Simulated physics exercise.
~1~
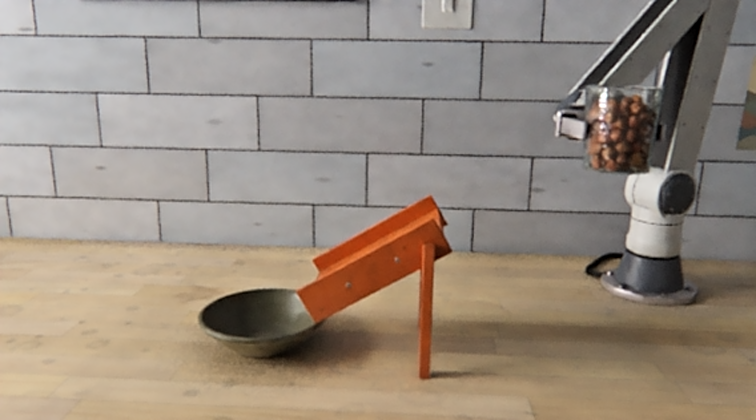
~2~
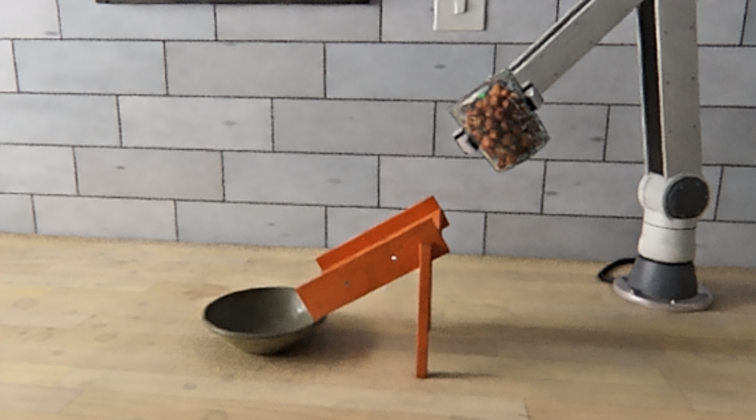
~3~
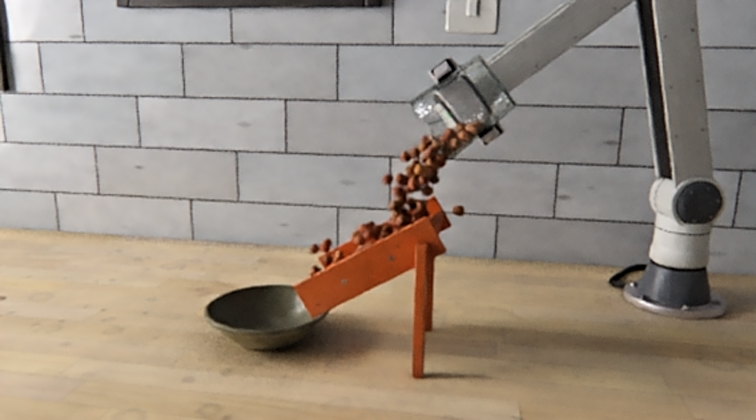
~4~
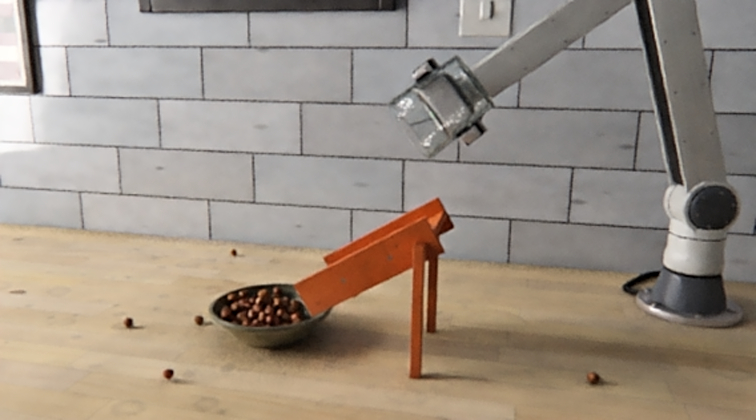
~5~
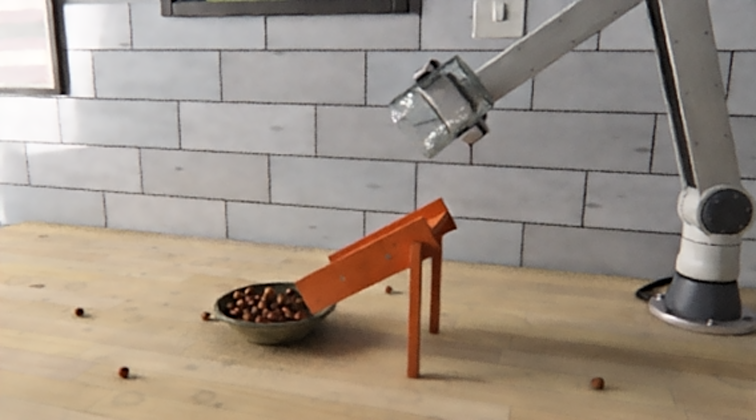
A robot arm swung a clear cup of hazelnuts left over an orange chute and tipped it upside down, sending them tumbling down into a dark bowl, where most settled while a few ended up scattered across the wooden table.
